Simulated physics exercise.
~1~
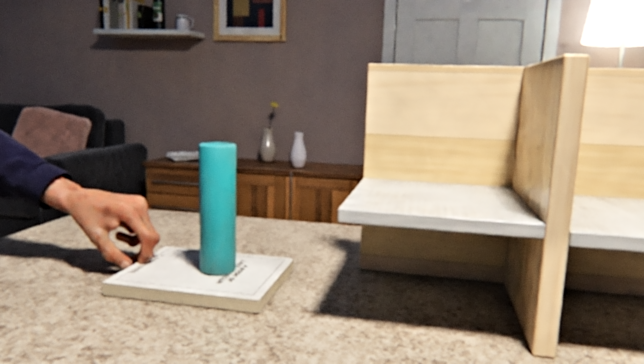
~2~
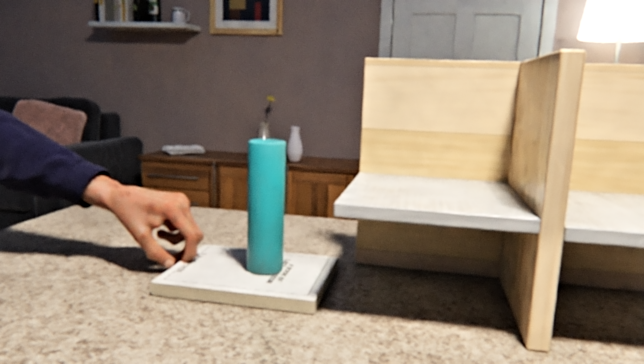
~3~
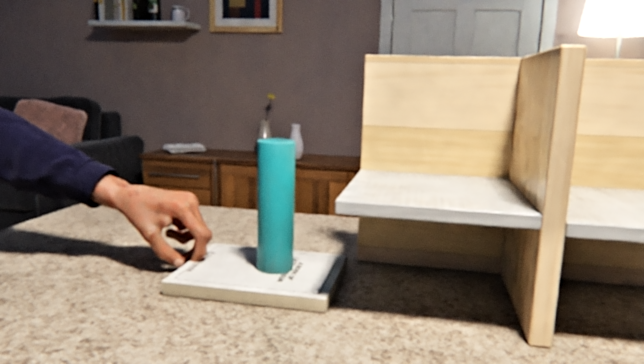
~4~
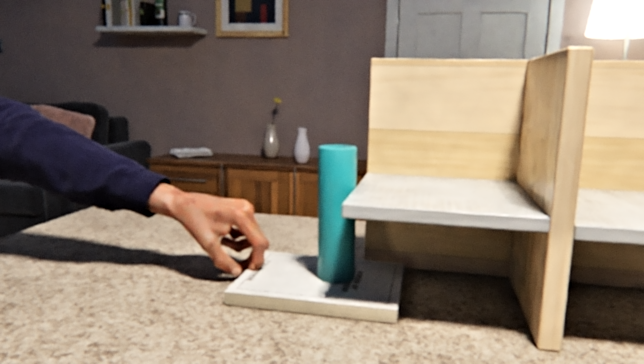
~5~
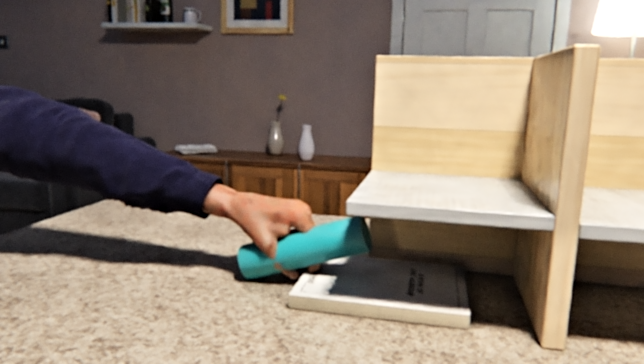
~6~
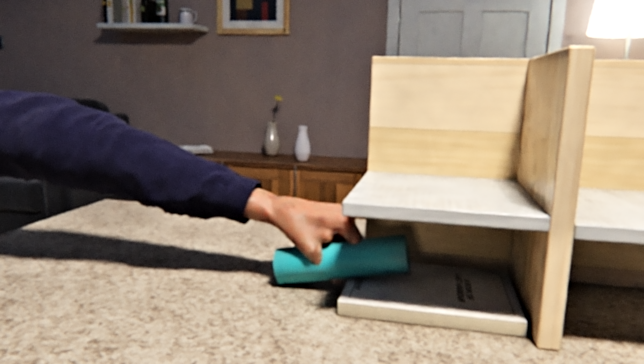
A hand slides a white book under a low shelf, knocking its turquoise candle over.
